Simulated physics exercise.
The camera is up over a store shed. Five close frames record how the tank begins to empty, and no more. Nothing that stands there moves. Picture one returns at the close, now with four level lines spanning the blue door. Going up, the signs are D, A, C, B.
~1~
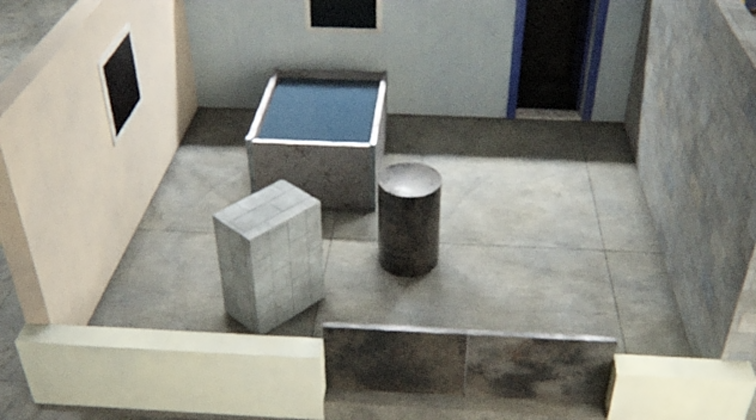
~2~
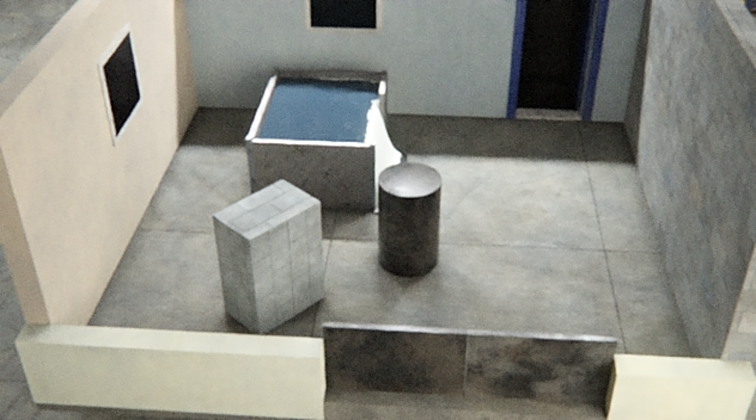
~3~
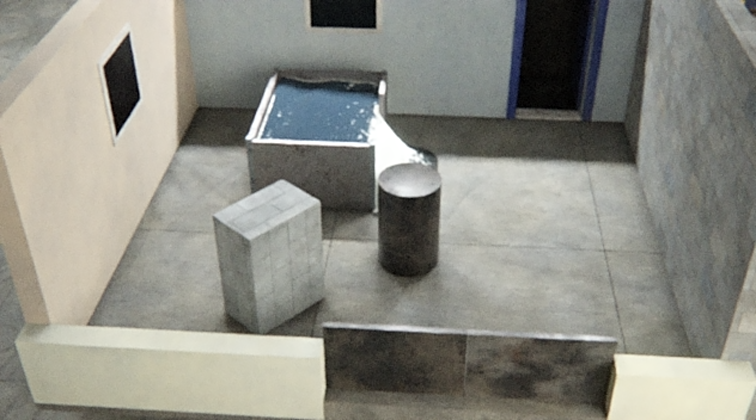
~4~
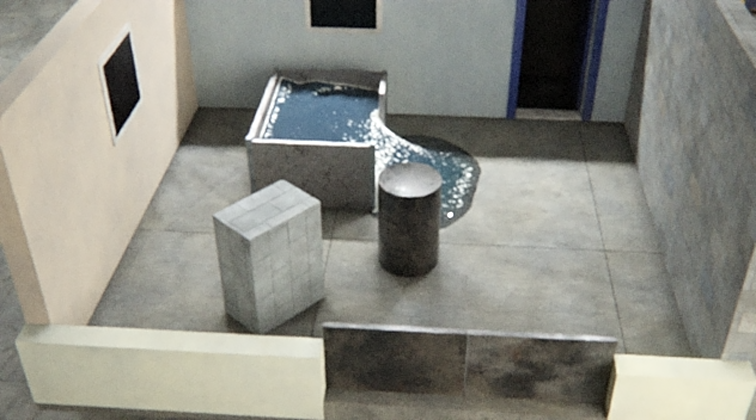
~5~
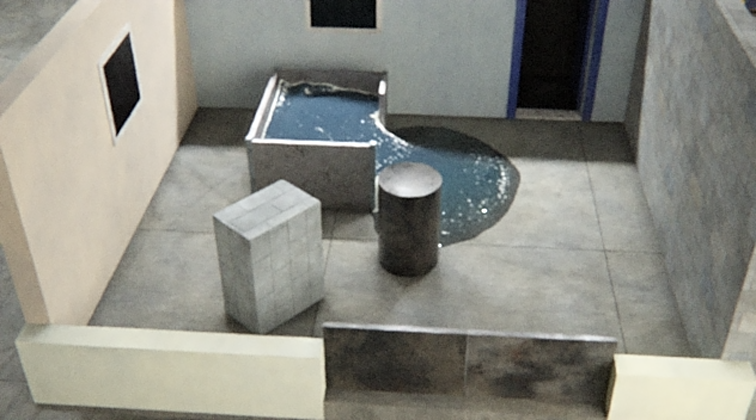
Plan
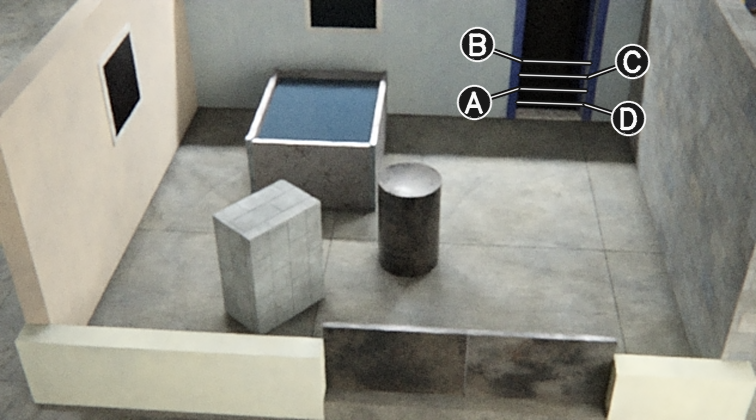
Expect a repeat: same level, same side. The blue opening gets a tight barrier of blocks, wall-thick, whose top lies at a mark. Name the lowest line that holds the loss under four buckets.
It is D.
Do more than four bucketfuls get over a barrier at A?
No.
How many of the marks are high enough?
All of the four.
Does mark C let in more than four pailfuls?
No.
On the marked copy, A at (552, 89); B at (555, 61); C at (554, 76); D at (550, 103); from the bottom up D, A, C, B.
If A is chosen, nothing gets over.
If B is chosen, nothing gets over.
If C is chosen, nothing gets over.
If D is chosen, nothing gets over.
